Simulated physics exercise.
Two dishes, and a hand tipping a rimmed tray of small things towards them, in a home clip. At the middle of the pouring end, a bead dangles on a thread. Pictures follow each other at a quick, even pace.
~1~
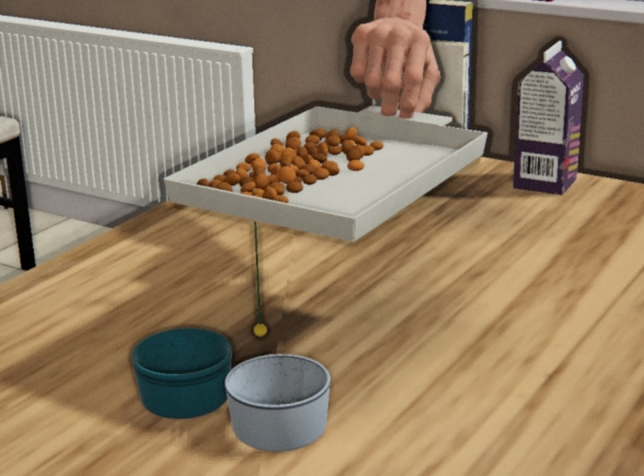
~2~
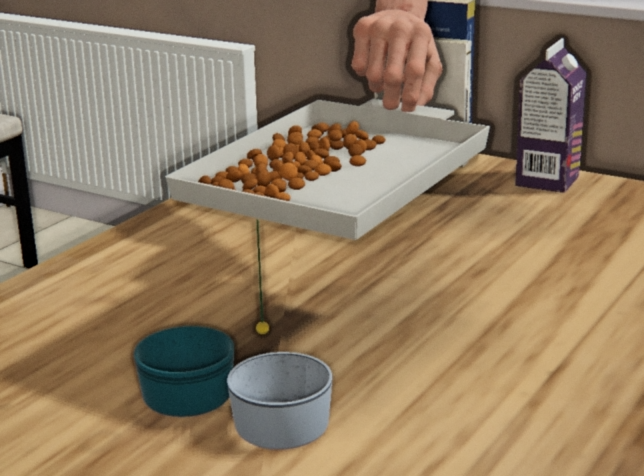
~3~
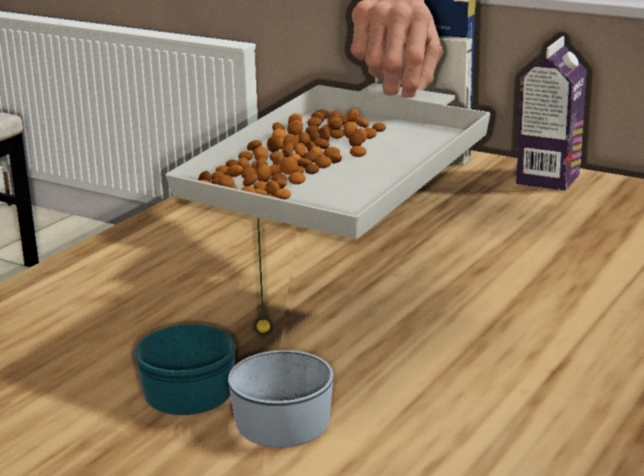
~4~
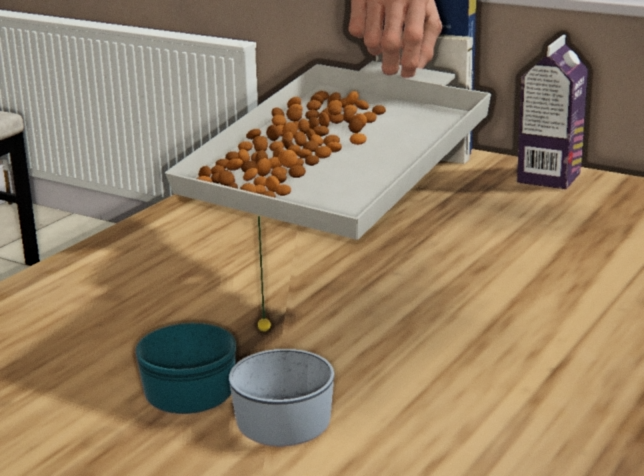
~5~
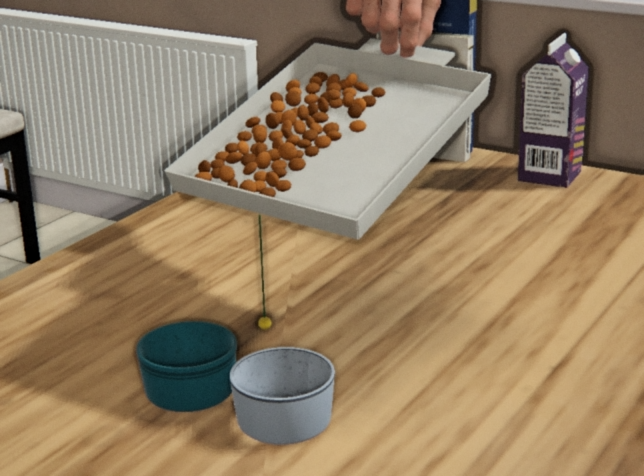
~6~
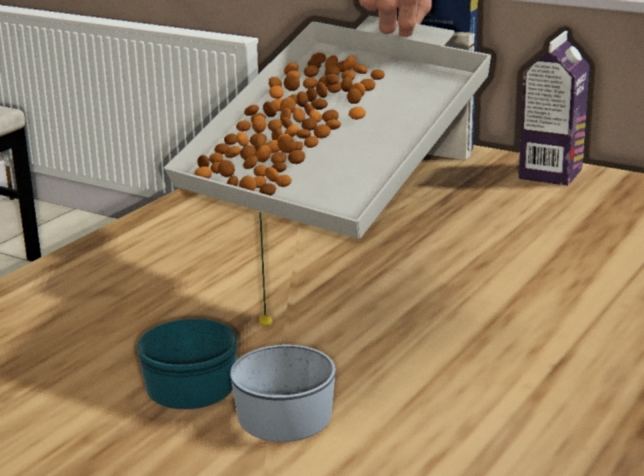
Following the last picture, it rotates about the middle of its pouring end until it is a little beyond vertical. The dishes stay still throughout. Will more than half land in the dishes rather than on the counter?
Yes.
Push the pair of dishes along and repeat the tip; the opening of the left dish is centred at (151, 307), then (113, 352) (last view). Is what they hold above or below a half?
For the two places in order: A minority share, a minority share.
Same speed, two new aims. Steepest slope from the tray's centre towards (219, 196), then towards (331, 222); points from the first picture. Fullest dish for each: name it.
For the first slope the lefthand dish, for the second the righthand dish.
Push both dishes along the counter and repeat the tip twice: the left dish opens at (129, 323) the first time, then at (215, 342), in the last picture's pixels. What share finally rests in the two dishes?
30 and 60 %.
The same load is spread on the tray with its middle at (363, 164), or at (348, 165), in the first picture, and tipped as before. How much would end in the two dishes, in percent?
In order, 60 per cent then 60 per cent.
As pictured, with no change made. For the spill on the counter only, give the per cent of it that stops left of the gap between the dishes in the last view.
Roughly 70 %.
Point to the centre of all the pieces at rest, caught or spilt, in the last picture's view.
(270, 409).
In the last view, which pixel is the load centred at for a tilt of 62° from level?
(263, 178).
Shortly afterwards, tray tipped steeply; the whole lot on the tray.
Next, tray tipped right over; near half on the tray; near a quarter in the right dish; only a few in the left dish; a little outside both; a little in the air.
Some moments later, tray tipped past a quarter turn; near half in the right dish; a little in the left dish; near a quarter outside both.
In the end, tray tipped past a quarter turn; near half in the right dish; a little in the left dish; near a quarter outside both.
